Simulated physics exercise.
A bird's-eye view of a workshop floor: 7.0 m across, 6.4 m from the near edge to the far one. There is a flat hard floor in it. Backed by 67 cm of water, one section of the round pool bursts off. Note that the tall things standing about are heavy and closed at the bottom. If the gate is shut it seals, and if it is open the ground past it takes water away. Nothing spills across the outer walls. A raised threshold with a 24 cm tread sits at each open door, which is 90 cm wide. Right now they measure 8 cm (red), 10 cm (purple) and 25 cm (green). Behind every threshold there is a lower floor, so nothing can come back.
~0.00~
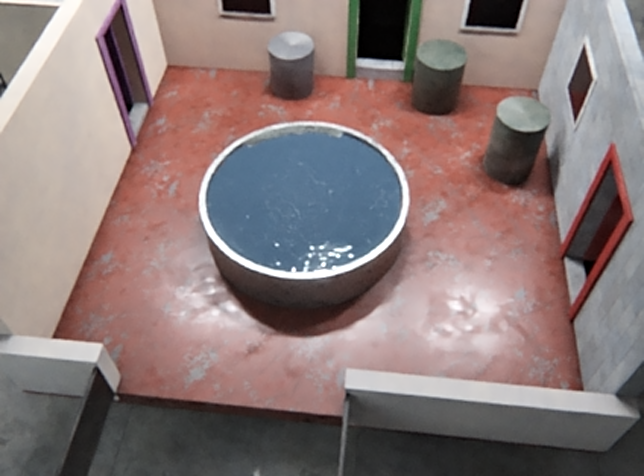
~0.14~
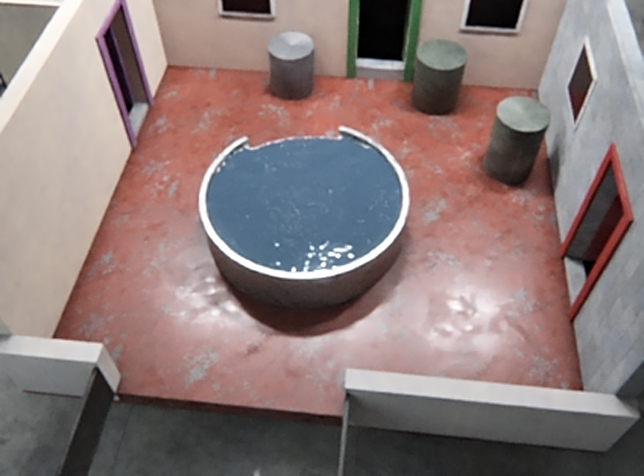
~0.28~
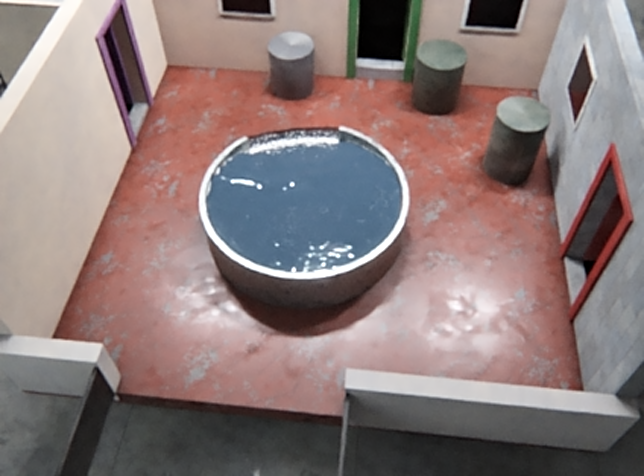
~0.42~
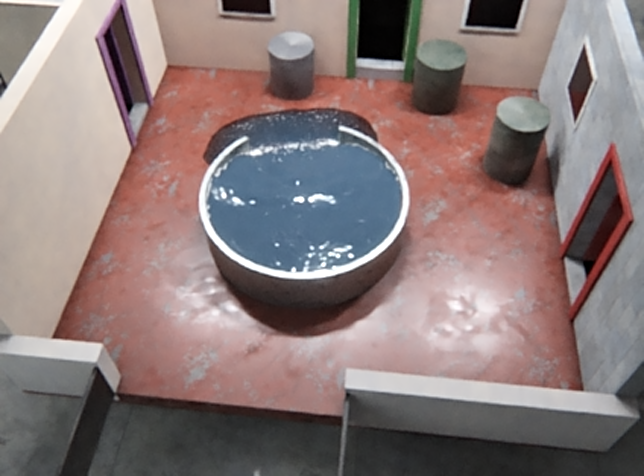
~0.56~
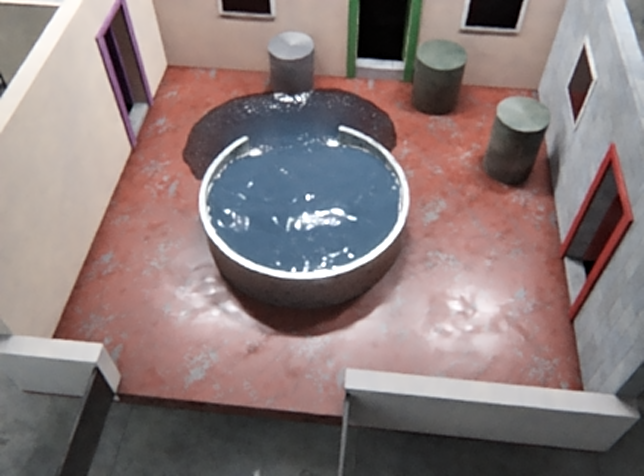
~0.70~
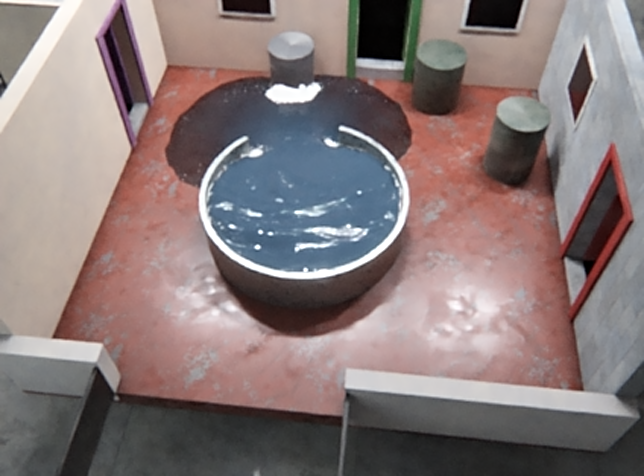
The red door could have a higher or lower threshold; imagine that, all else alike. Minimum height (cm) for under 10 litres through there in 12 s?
Roughly 7.5 cm.
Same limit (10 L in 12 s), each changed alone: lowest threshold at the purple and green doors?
About 21 cm at purple and about 37 cm at green.
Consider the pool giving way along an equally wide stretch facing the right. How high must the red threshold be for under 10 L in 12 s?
About 34 centimetres.
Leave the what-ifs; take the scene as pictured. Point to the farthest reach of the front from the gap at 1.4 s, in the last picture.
Somewhere near the pixel (167, 68).
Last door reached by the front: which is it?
It's the red one.
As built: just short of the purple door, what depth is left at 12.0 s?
It works out to about 9.5 centimetres deep.
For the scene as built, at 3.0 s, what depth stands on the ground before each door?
Lab note, cm: Red 0; purple 14; green 37.
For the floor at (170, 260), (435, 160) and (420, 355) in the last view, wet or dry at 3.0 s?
So, in order, I'd say stayed dry, then got wet, then stayed dry.
After 1.4 s water covers 25 % of the floor, deepest (42 cm) near (281, 107); it has not reached the red door.
After 3.0 s water covers 40 % of the floor, deepest (45 cm) near (412, 90); it has not reached the red door.
After 12.0 s water covers 100 % of the floor, deepest (12 cm) near (81, 371); 5 cm at the red door, 7 litres in over its 8 cm threshold.
At the red door as built, the water arrived by 4.8 s and peaked near 10 cm at 5.6 s.
With a threshold of 6.5 cm, 19 litres would have come in within the 12 s; with 9 cm, 2 litres. So under 10 litres takes about 7.5 cm.
